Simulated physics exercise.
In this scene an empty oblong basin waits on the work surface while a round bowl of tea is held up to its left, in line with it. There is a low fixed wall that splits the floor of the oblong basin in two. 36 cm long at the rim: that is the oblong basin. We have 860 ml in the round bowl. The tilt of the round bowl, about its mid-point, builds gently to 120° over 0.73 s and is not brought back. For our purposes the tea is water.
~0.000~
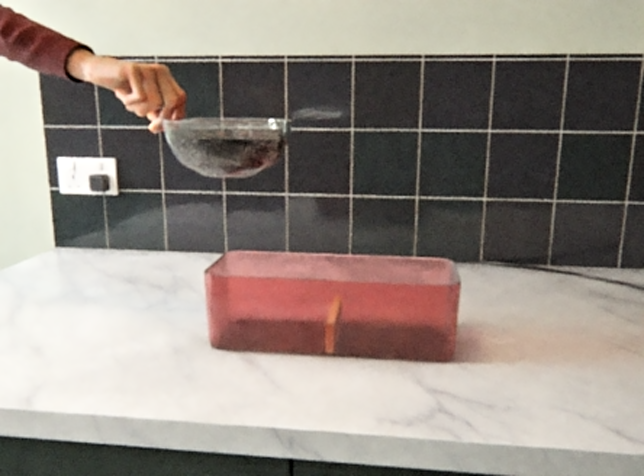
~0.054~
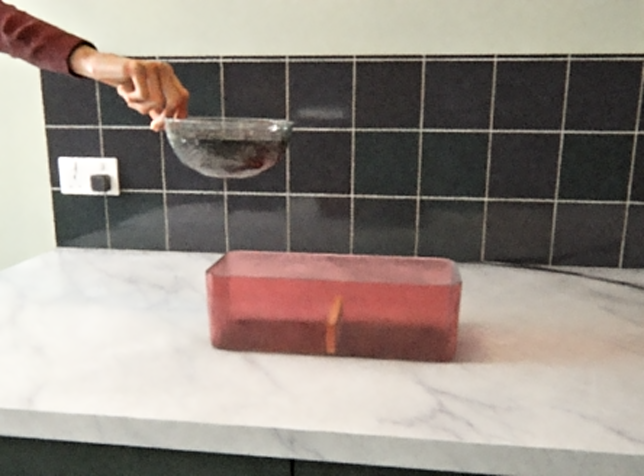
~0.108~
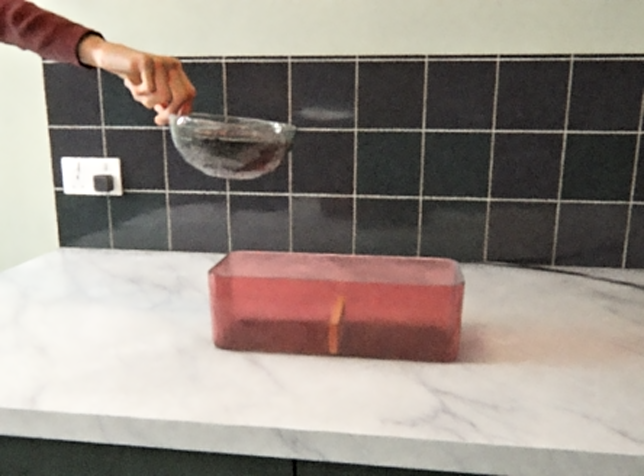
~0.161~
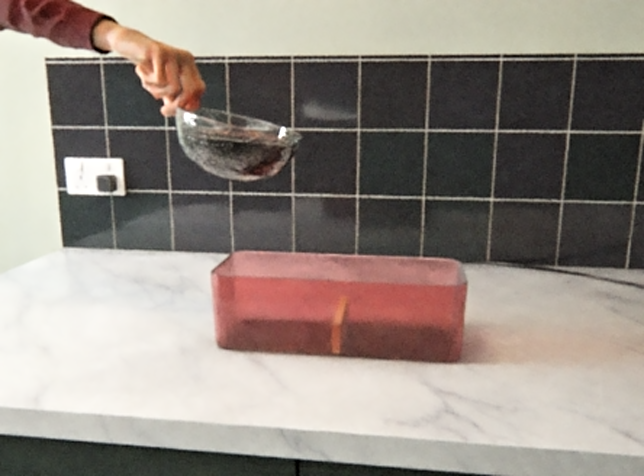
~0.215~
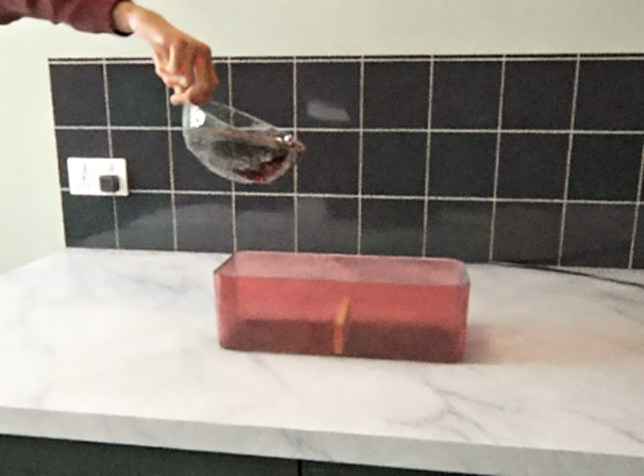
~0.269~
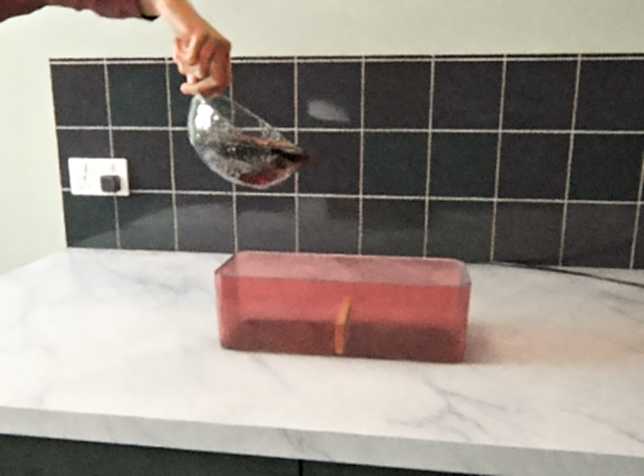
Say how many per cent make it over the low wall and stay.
About 33 per cent makes it over and stays.
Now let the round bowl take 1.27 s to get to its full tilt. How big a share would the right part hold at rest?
That would give about 50 percent.
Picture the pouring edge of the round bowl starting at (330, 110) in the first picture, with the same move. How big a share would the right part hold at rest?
It would then come to around 65 percent.
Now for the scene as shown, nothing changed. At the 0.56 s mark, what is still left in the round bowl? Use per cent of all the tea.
Roughly 5 percent.
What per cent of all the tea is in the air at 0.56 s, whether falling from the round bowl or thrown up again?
Around 40 in a hundred.
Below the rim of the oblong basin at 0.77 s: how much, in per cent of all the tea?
Some 86 percent.
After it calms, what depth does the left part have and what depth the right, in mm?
Final levels - left approx 22 mm, right approx 14 mm.
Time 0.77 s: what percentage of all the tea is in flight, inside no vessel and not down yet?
About 12 percent.
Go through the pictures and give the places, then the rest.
In the first picture, it leans 0°; its right rim is at (290, 122); the tea meets the walls at (174, 135) and (286, 137); the oblong basin's rim runs from (215, 263) to (456, 273); the wall's top is at (335, 310).
In the second picture, it leans 2°; its right rim is at (291, 124); the tea meets the walls at (176, 135) and (288, 138).
In the third picture, it leans 6°; its right rim is at (295, 130); the tea meets the walls at (180, 133) and (292, 140).
In the fourth picture, it leans 14°; its right rim is at (300, 139); the tea meets the walls at (186, 132) and (296, 144).
In the fifth picture, it leans 24°; its right rim is at (303, 151); the tea meets the walls at (191, 132) and (303, 146).
In the sixth picture, it leans 36°; its right rim is at (302, 165); the tea meets the walls at (198, 134) and (292, 152); 6 per cent is over the edge.
After 0.56 s the tilt is 104° and 5 per cent is still to pour, 28 is left of the wall and 28 right of it.
After 0.77 s the tilt is 120° and 0 per cent is still to pour, 55 is left of the wall and 30 right of it.
After 0.99 s the tilt is 120° and 0 per cent is still to pour, 57 is left of the wall and 33 right of it.
After 1.23 s the tilt is 120° and 0 per cent is still to pour, 58 is left of the wall and 33 right of it.
In the end 58 per cent lies left of the wall, 33 right of it and 9 outside.
